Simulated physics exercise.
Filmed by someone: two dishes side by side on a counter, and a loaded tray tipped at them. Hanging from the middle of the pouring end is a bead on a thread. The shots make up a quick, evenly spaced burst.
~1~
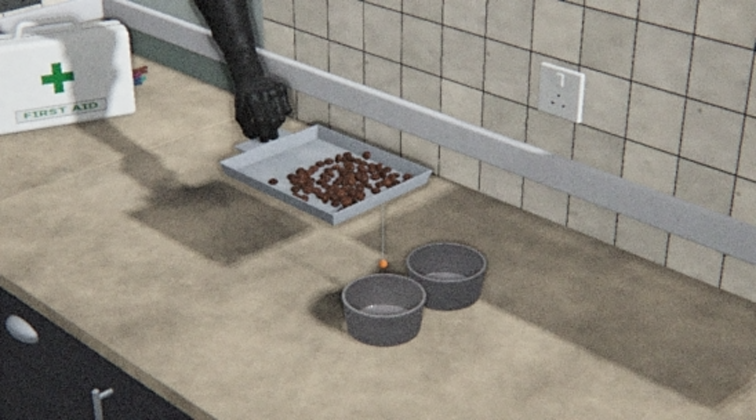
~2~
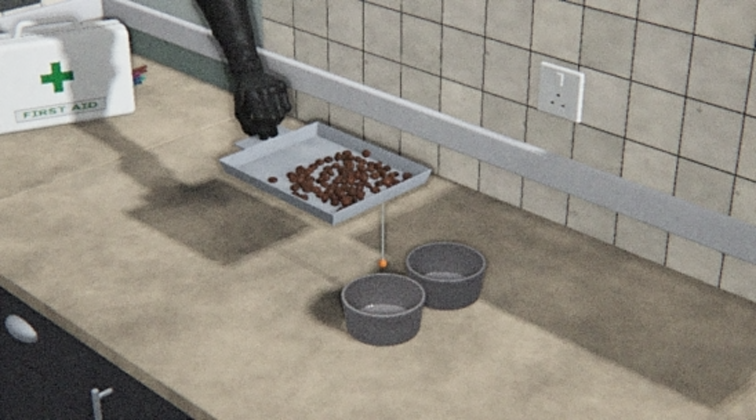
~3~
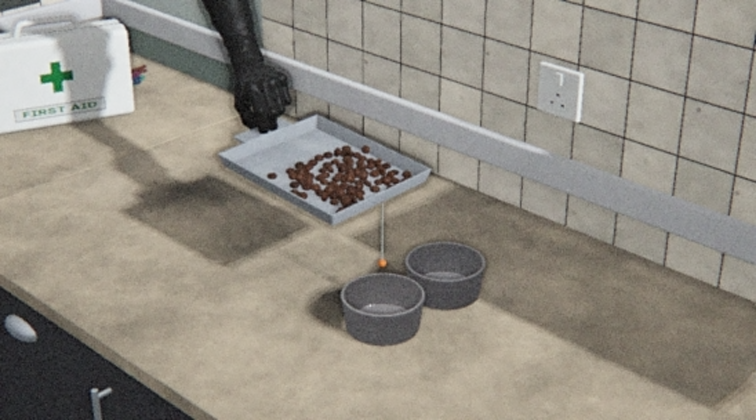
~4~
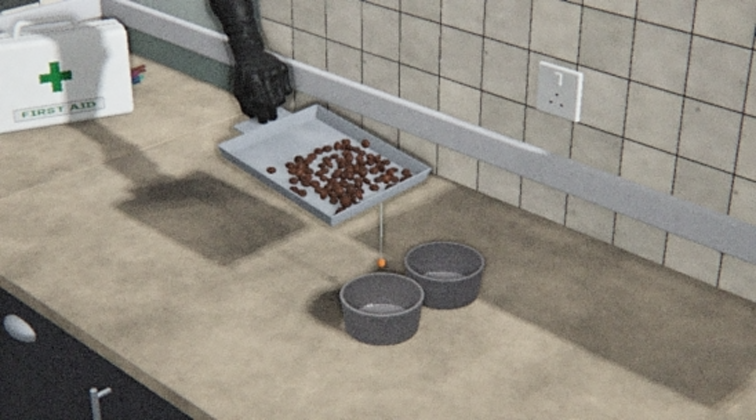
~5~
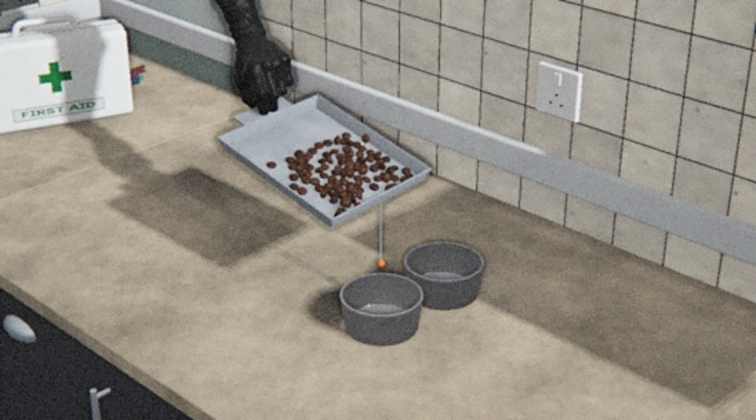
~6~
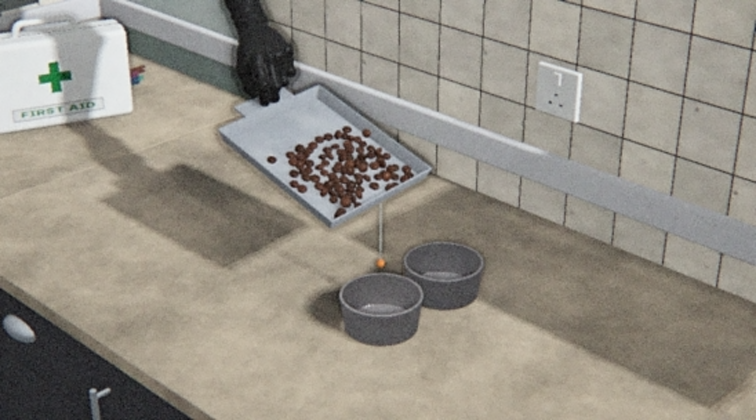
A black-gloved hand steadily raises the back of a tray of brown drops above two bowls.
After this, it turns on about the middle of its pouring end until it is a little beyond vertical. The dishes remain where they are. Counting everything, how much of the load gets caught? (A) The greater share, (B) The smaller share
(A) The greater share.
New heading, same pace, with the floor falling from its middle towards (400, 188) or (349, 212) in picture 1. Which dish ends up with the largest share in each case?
Case one goes to the right-side dish, case two to the left-side dish.
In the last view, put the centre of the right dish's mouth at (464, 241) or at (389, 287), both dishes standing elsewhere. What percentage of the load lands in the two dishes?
Close to 20 in a hundred first, close to 70 in a hundred second.
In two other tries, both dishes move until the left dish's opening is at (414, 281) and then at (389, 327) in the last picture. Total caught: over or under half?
First shift, a minority share; second shift, a minority share.
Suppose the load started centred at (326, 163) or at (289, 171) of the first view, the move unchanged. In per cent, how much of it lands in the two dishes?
First case: Some 70 %; second case: Some 60 %.
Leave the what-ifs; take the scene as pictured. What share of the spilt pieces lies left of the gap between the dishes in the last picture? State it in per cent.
70 %, roughly.
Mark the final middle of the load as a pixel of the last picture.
Somewhere close to (383, 330) in the last picture.
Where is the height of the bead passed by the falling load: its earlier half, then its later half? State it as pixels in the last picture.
First half (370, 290); second half (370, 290).
Soon, tray tipped steeply; all on the tray.
A while on, tray tipped right over; about a third on the tray; about a quarter in the left dish; a small part outside both; about a third in the air.
Towards the end, tray tipped past a quarter turn; about two thirds in the left dish; a stray few in the right dish; about a third outside both.
Finally, tray tipped past a quarter turn; about two thirds in the left dish; a stray few in the right dish; about a third outside both.
